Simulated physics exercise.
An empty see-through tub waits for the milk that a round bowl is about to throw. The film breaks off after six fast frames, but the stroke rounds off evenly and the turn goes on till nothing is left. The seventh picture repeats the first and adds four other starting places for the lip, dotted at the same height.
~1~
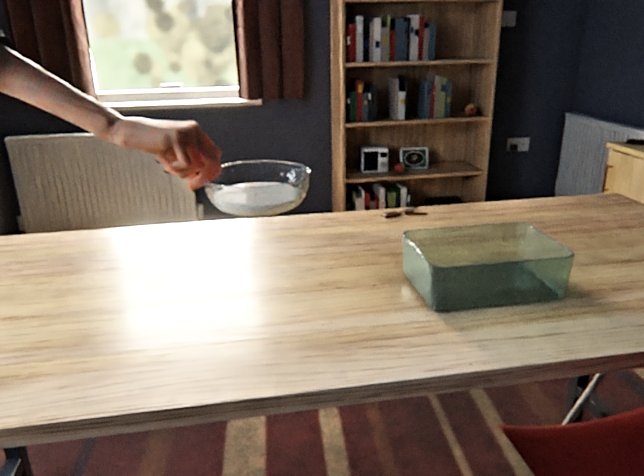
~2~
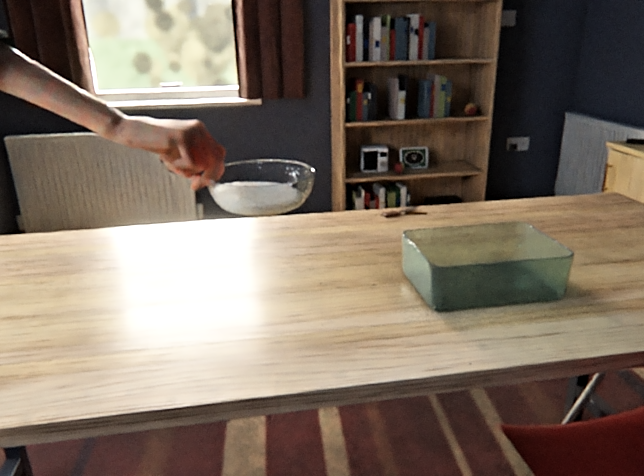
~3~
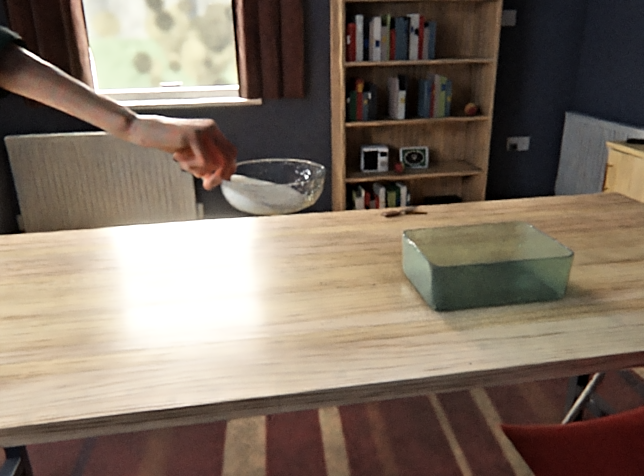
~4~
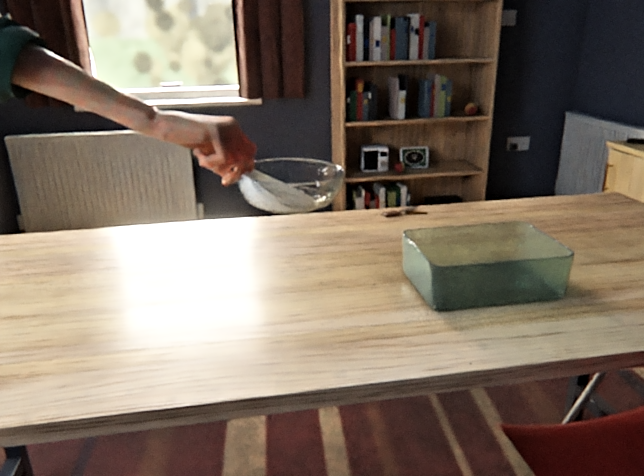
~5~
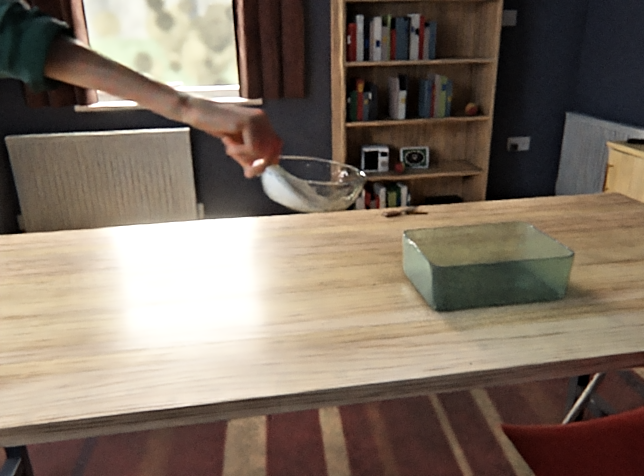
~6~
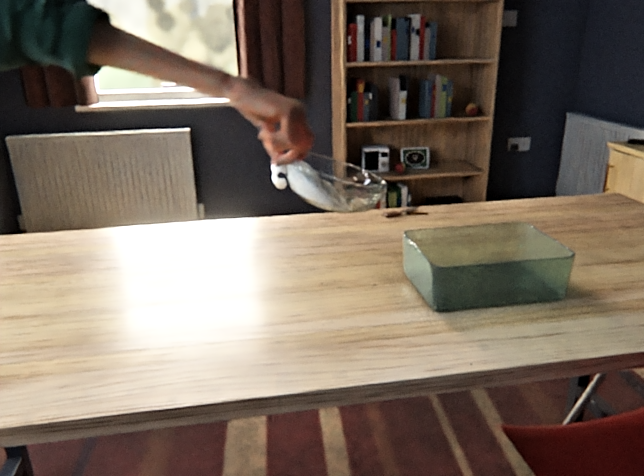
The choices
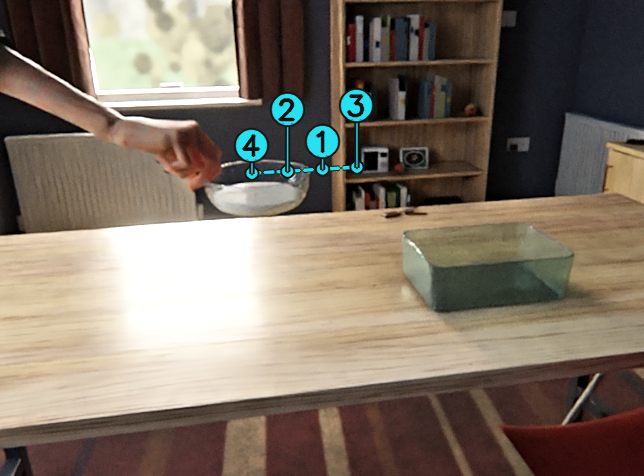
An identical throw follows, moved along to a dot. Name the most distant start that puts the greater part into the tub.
The answer is place 4.
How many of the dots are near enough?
All four.
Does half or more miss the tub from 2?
No, that is safe.
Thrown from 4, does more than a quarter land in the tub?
Yes, clearly.
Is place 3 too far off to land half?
No.
In cyan, 1 at (322, 169); 2 at (287, 171); 3 at (356, 167); 4 at (251, 173).
With 1, about 78 % lands in the tub, 7 % falls short and 14 % goes beside or beyond.
With 2, about 78 % lands in the tub, 13 % falls short and 9 % goes beside or beyond.
With 3, about 63 % lands in the tub, 6 % falls short and 31 % goes beside or beyond.
With 4, about 65 % lands in the tub, 29 % falls short and 6 % goes beside or beyond.
